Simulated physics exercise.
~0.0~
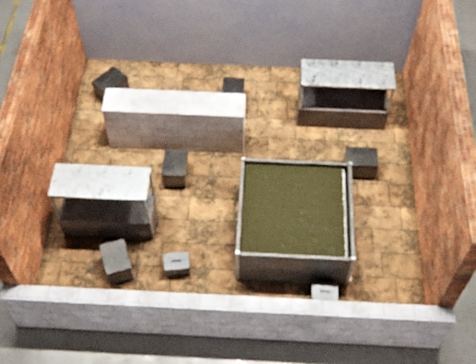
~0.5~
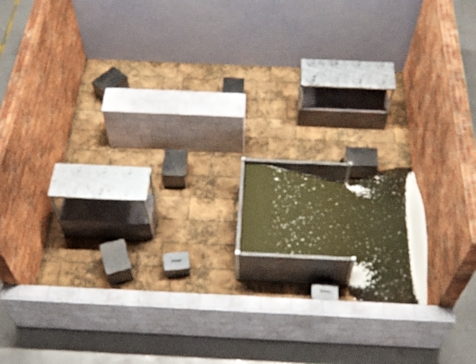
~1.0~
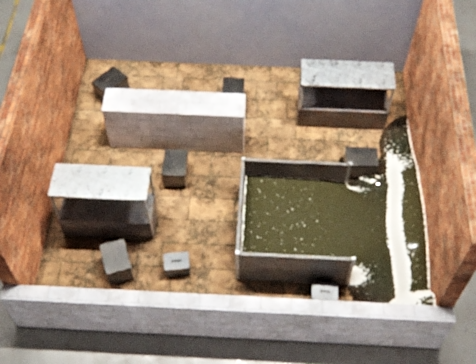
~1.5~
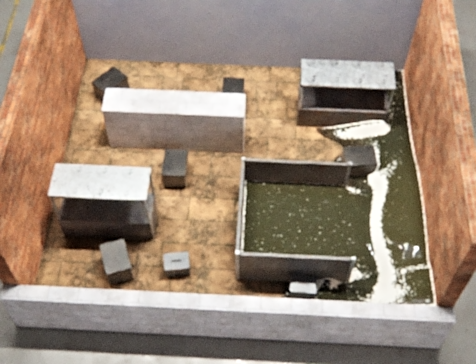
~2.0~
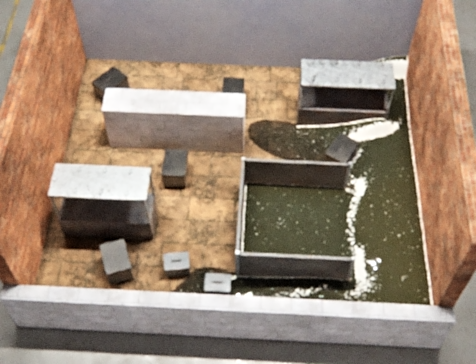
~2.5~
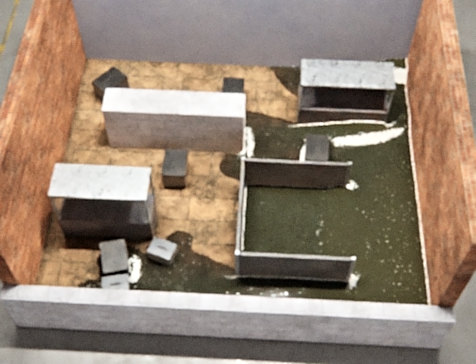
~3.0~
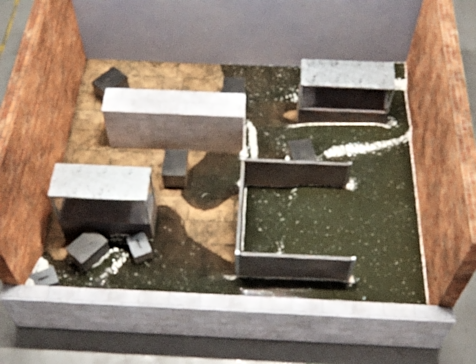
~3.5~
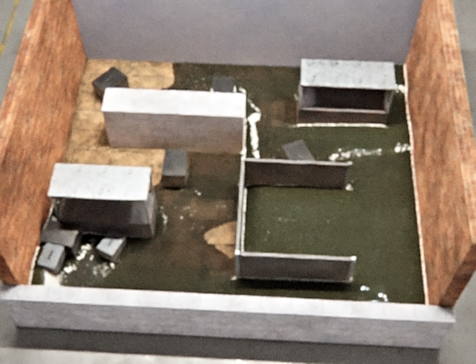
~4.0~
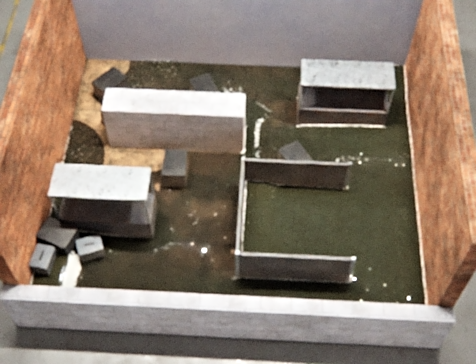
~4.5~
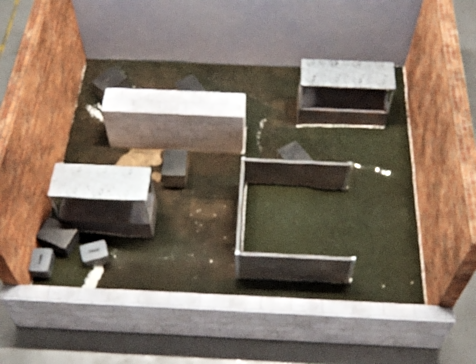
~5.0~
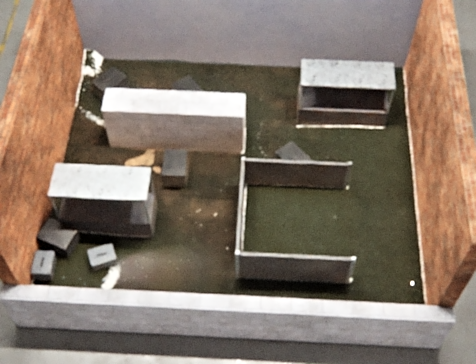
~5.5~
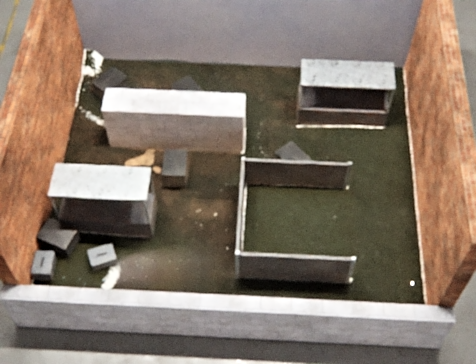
In a walled hall, dark water bursts from a tank, spreads, and sweeps boxes left.
